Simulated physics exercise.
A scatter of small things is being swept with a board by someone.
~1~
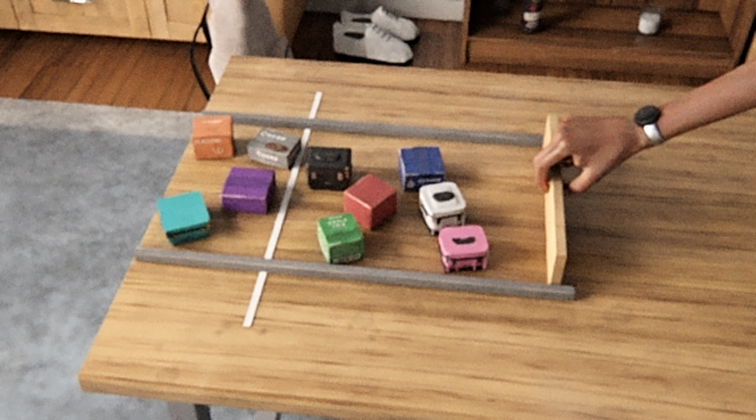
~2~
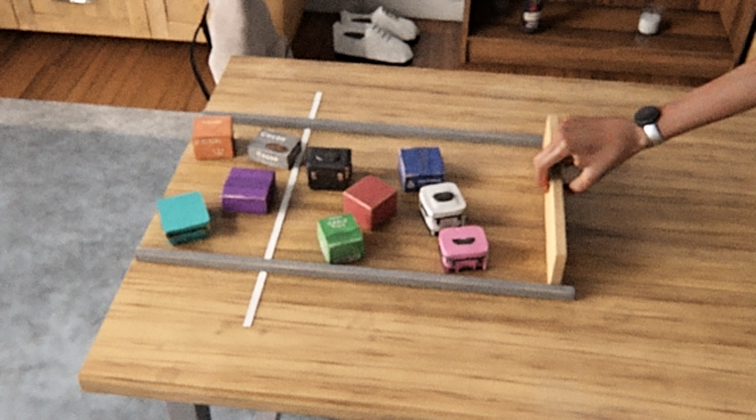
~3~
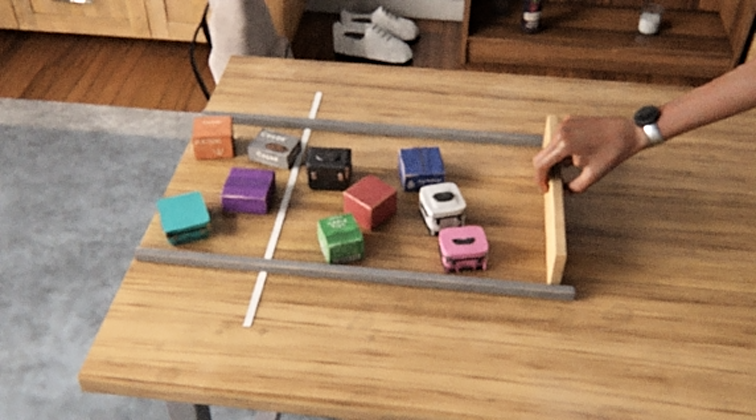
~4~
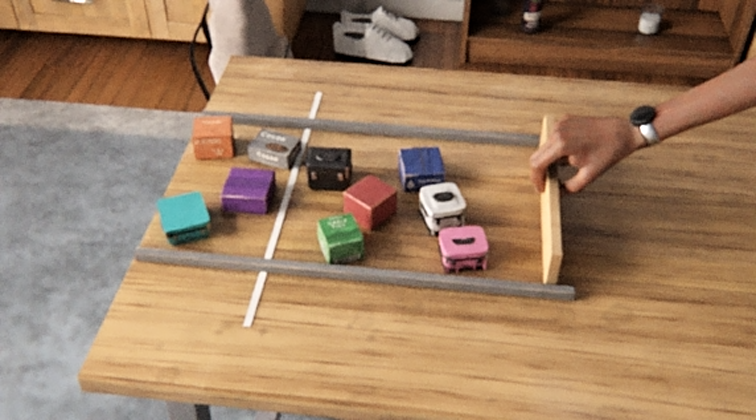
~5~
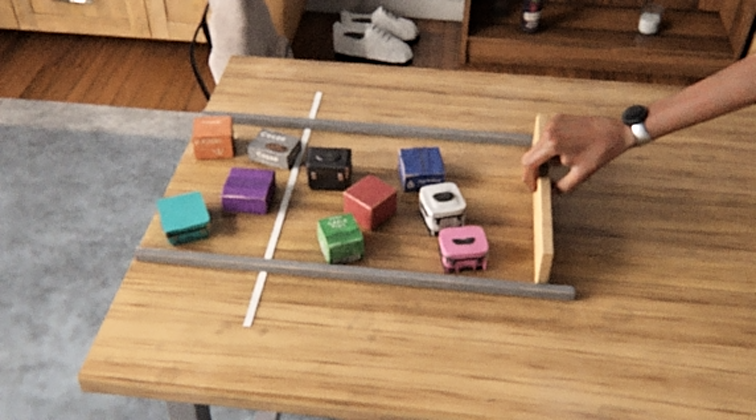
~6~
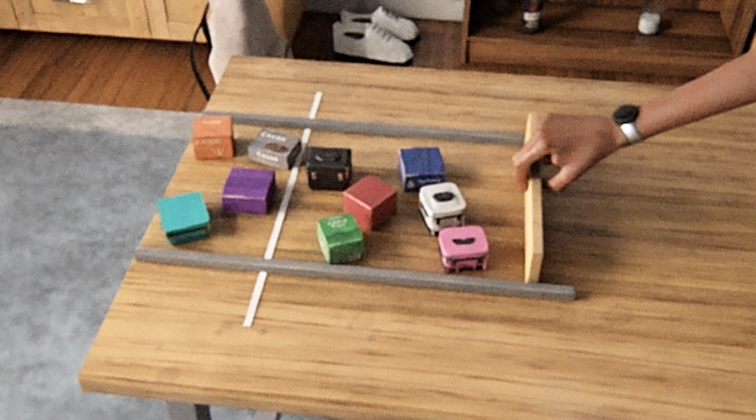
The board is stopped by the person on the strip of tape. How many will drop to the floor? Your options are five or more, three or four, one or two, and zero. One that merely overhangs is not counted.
My pick is zero.
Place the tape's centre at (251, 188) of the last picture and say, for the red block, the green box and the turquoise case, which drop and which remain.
Red block stays put, green box stays put, turquoise case goes off.
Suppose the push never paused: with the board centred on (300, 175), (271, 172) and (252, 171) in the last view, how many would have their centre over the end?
0, 1 and 3.
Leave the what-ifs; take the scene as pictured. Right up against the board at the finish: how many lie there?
The count is 3.
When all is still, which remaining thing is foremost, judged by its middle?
Looks like the turquoise case to me.
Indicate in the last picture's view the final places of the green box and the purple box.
You'll see the green box at (213, 227), with the purple box at (184, 186).
A little later, none off yet; orange box at rest near (214, 138); turquoise case at rest near (184, 219); purple box at rest near (249, 191).
When it is over, the number that fall off is zero.
